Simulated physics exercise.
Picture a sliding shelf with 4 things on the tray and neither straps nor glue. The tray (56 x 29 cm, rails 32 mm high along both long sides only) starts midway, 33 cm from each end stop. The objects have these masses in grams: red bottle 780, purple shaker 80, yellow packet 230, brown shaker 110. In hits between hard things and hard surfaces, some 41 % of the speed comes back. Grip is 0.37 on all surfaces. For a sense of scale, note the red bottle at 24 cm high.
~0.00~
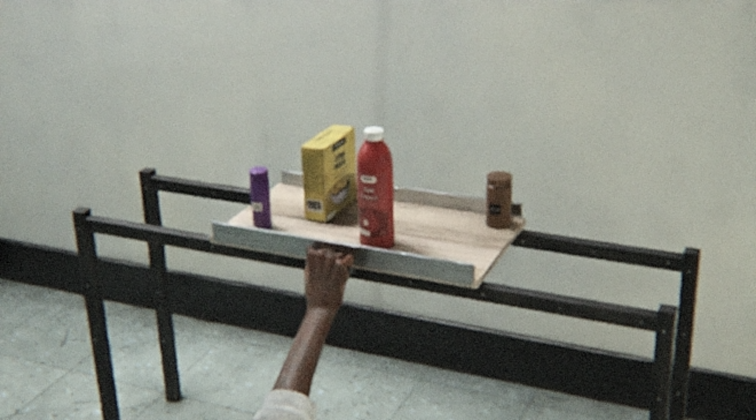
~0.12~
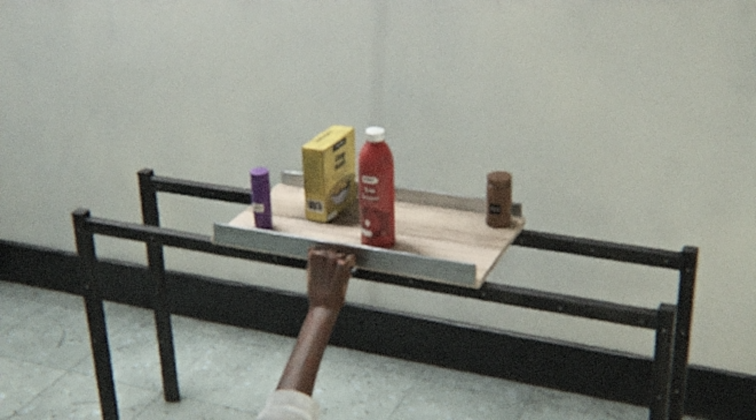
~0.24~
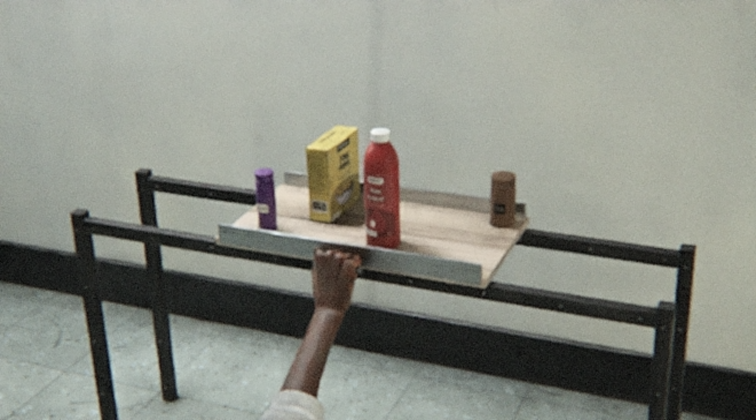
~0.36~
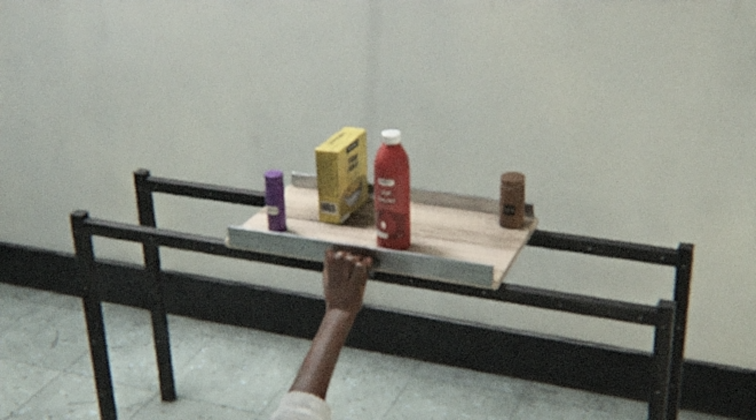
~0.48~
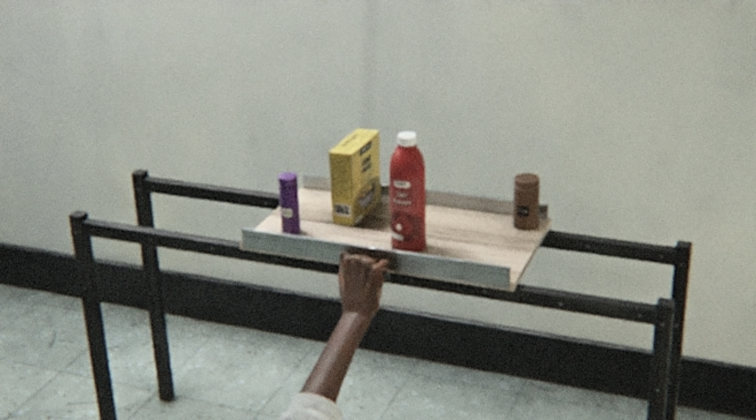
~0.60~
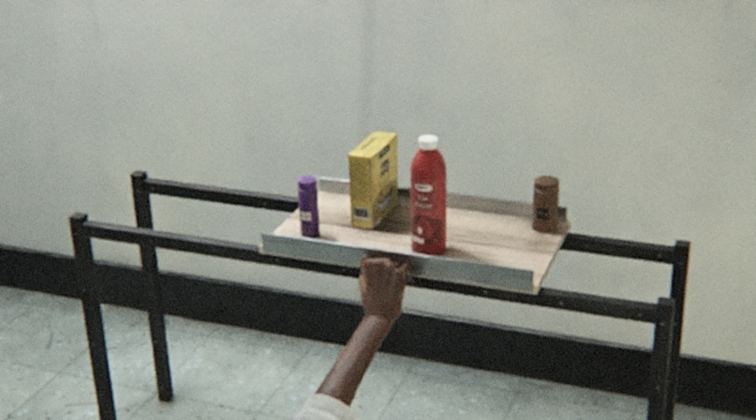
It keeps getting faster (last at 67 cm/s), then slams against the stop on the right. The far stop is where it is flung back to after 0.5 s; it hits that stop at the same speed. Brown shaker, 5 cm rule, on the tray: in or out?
Out.
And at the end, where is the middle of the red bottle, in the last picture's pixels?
It finishes around (297, 216).
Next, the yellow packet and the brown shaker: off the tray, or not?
Once it settles, the yellow packet keeps within bounds; as for the brown shaker, it has gone out of bounds.
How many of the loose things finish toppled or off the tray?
Count: 4.
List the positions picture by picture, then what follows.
In the first picture, tray midway; brown shaker (499, 200); red bottle (376, 188).
In the second picture, tray midway; yellow packet (330, 173); red bottle (377, 188).
In the third picture, tray moved 1 cm right; purple shaker (266, 200); yellow packet (334, 174).
In the fourth picture, tray moved 4 cm right; red bottle (393, 191); purple shaker (276, 202).
In the fifth picture, tray moved 7 cm right; yellow packet (356, 177); red bottle (408, 192).
In the sixth picture, tray moved 11 cm right; brown shaker (546, 204); purple shaker (309, 207).
After 1.30 s, tray moved 33 cm right; brown shaker now off the tray; purple shaker on its side; yellow packet leaning 39°.
After 1.70 s, tray moved 32 cm right; yellow packet on its side; purple shaker on its side; red bottle leaning 37°.
After 2.30 s, tray moved 23 cm right; red bottle on its side; yellow packet on its side; purple shaker on its side.
After 3.30 s, tray moved 21 cm left; red bottle on its side; yellow packet on its side; purple shaker on its side.
At rest (4.0 s), off the tray, brown shaker; tipped over on the tray, red bottle, purple shaker and yellow packet.
